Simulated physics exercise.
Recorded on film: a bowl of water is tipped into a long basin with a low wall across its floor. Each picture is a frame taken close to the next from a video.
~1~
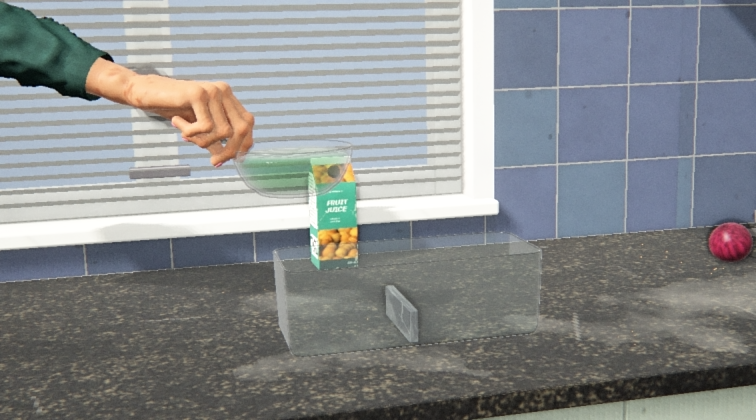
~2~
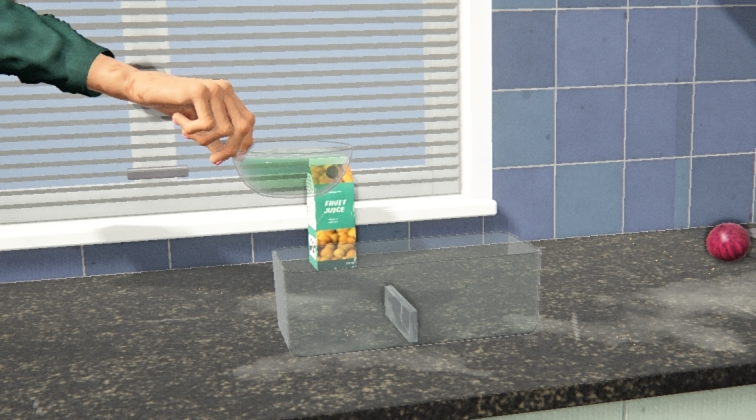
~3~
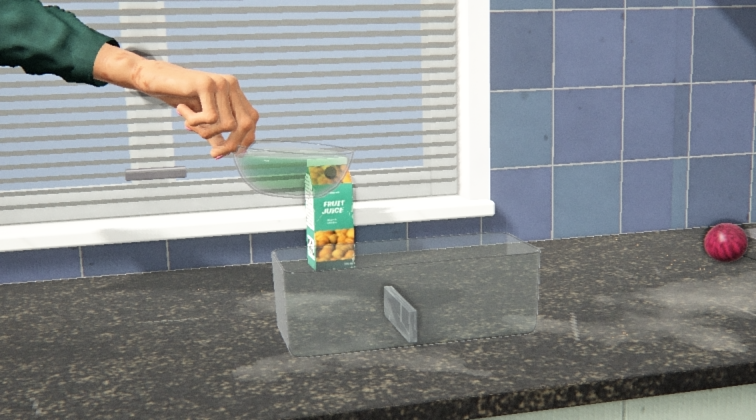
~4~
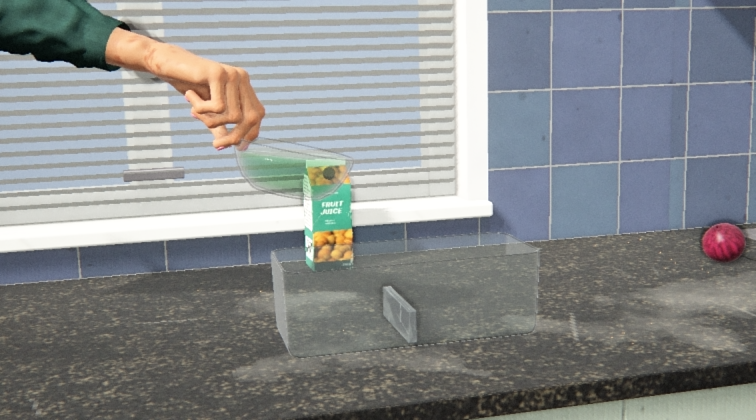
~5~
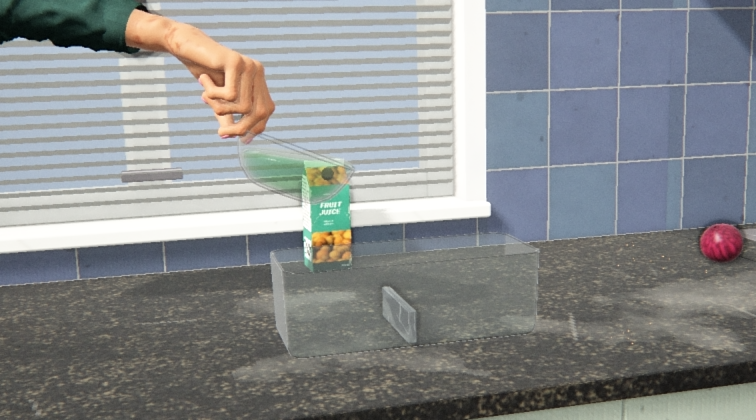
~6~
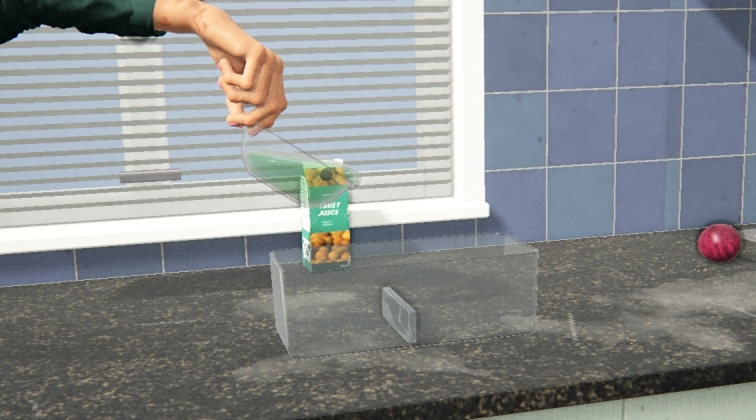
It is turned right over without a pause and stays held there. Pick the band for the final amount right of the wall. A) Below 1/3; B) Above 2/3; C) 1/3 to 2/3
A, below 1/3.
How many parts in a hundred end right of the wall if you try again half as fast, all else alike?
Roughly 45 percent.
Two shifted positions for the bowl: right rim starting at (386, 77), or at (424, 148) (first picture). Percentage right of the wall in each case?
It comes to 75 % the first time and 80 % the second.
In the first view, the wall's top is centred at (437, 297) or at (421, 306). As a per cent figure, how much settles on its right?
15 per cent first, then 30 per cent.
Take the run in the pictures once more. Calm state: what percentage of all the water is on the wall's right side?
Close to 25 percent.
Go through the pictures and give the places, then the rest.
In the first frame, tilt 0°; pouring edge (351, 145); surface from (234, 156) to (348, 150); the long basin's rim runs from (279, 262) to (525, 242); the wall's top is at (401, 299).
In the second frame, tilt 2°; pouring edge (351, 147); surface from (234, 156) to (347, 152).
In the third frame, tilt 6°; pouring edge (352, 152); surface from (236, 154) to (347, 155).
In the fourth frame, tilt 13°; pouring edge (352, 160); surface from (237, 151) to (349, 158).
In the fifth frame, tilt 23°; pouring edge (352, 170); surface from (240, 150) to (348, 164); 2 per cent is over the edge.
In the sixth frame, tilt 34°; pouring edge (350, 182); surface from (245, 152) to (333, 164); 9 per cent is over the edge.
A moment on, the bowl is tipped on its side and 7 per cent is still to pour, 47 is left of the wall and 15 right of it.
Next, the bowl is tipped on its side and 0 per cent is still to pour, 71 is left of the wall and 21 right of it.
Then the bowl is tipped on its side and 0 per cent is still to pour, 65 is left of the wall and 25 right of it.
Later the bowl is tipped on its side and 0 per cent is still to pour, 65 is left of the wall and 25 right of it.
Finally, 65 per cent lies left of the wall, 25 right of it and 10 outside.
